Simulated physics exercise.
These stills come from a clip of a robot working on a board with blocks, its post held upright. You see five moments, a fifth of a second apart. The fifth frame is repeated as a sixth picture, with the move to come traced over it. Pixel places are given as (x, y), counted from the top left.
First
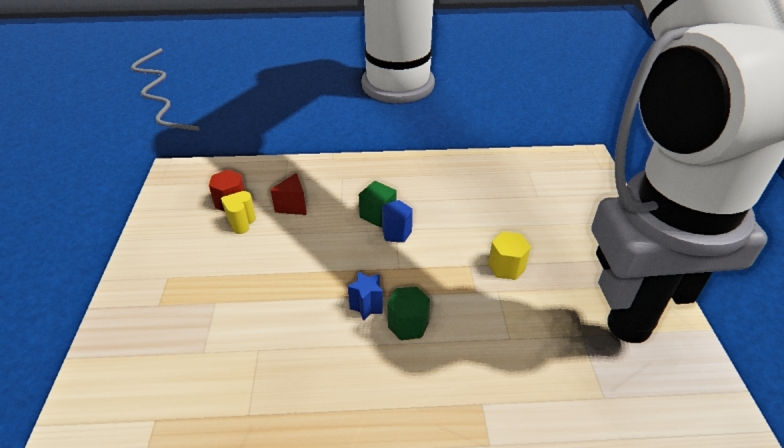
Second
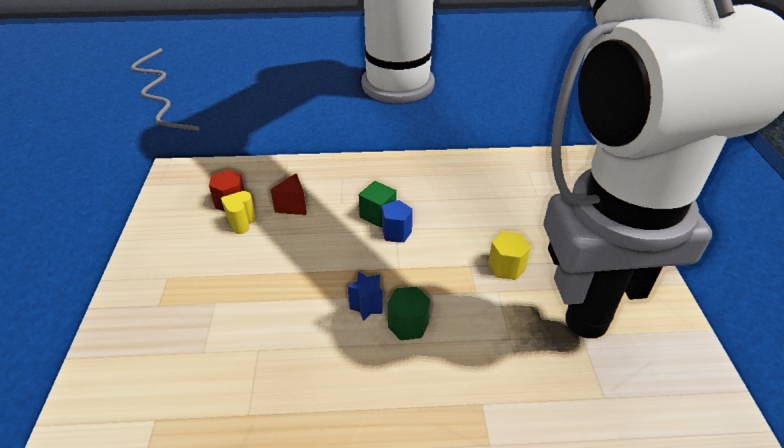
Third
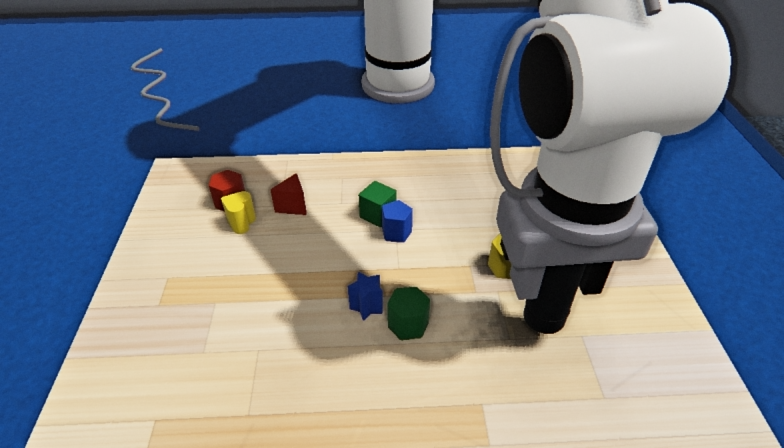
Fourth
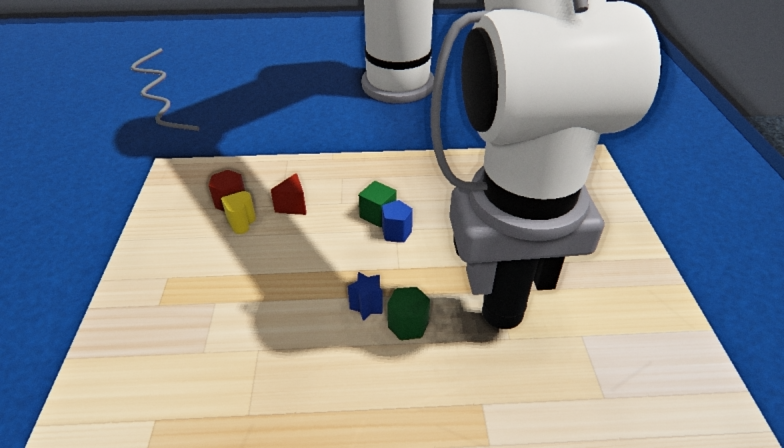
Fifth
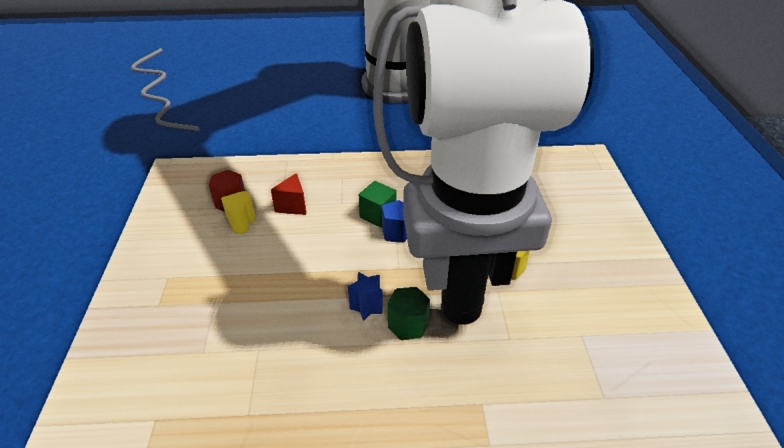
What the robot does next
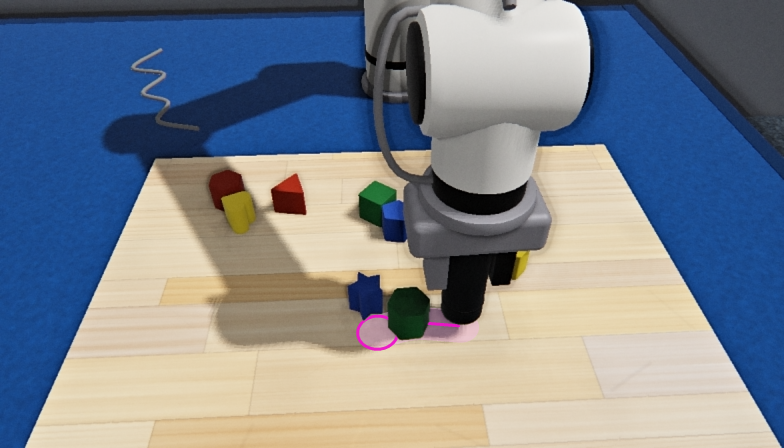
The footage shows a white and grey robot arm with a black post moving steadily leftward over a wooden board, passing in front of a yellow block and nearing a green six-sided block, while the coloured blocks stay still.
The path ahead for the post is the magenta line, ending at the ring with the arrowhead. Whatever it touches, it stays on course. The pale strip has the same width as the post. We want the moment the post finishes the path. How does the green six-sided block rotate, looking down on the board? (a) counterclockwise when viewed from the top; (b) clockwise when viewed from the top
a.
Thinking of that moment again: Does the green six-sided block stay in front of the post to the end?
Answer: Yes.
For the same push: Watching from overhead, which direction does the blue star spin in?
With the clock.
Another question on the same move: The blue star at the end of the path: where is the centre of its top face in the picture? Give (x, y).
I'd say the blue star ends with its top centre at (341, 284).
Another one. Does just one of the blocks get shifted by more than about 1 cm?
Final answer: No.
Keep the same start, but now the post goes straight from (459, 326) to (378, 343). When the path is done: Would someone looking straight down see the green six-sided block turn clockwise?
Short answer: Yes.
Path on the board, from (459, 326) over (431, 324) and (404, 325) to (378, 332).
The first path, step by step. Halfway along, post at (418, 307); blue star at (353, 284), turned 40° clockwise; green six-sided block at (377, 304), turned 15° anticlockwise.
At the end, post at (377, 316); blue star at (341, 284), turned 80° clockwise; green six-sided block at (336, 314), turned 20° anticlockwise; yellow six-sided block in place.
